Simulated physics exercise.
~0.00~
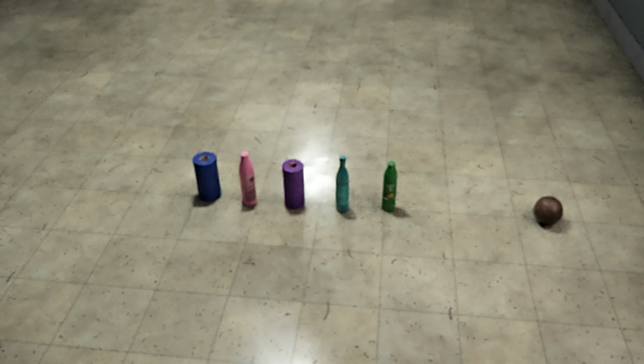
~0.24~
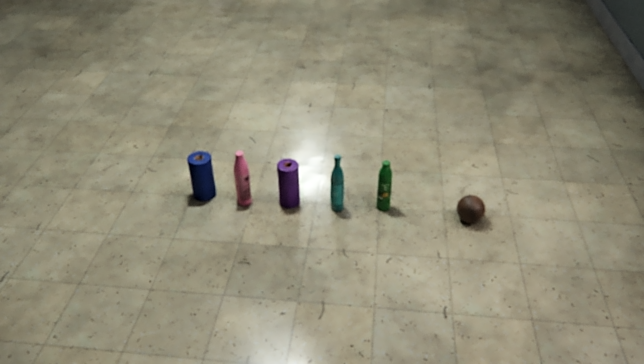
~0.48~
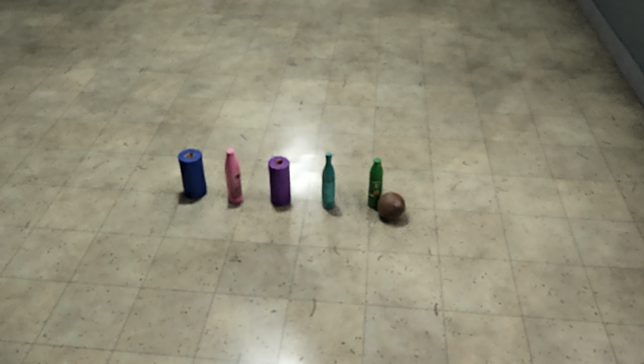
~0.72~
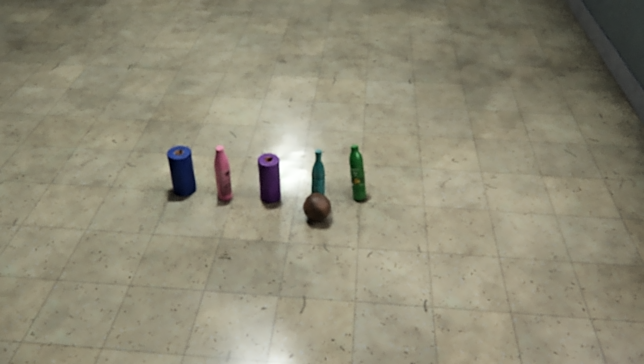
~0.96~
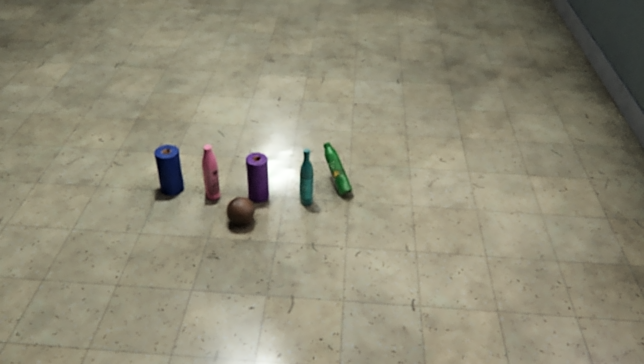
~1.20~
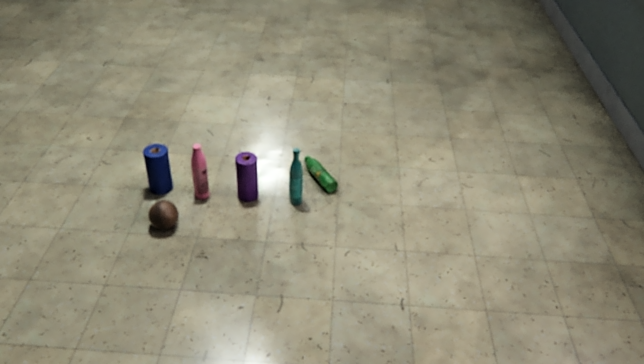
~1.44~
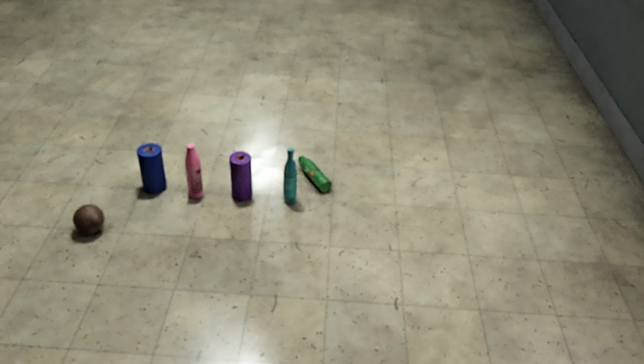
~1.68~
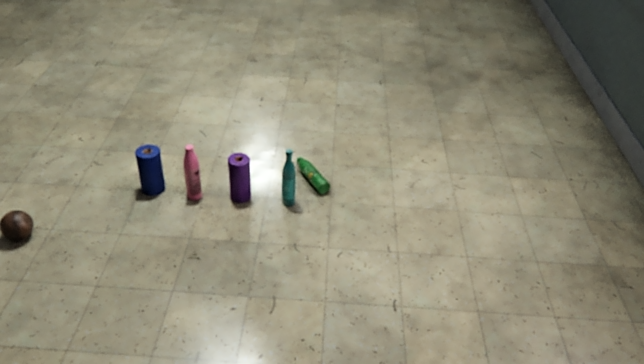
A brown ball rolls left past five standing objects, and only the green bottle topples.
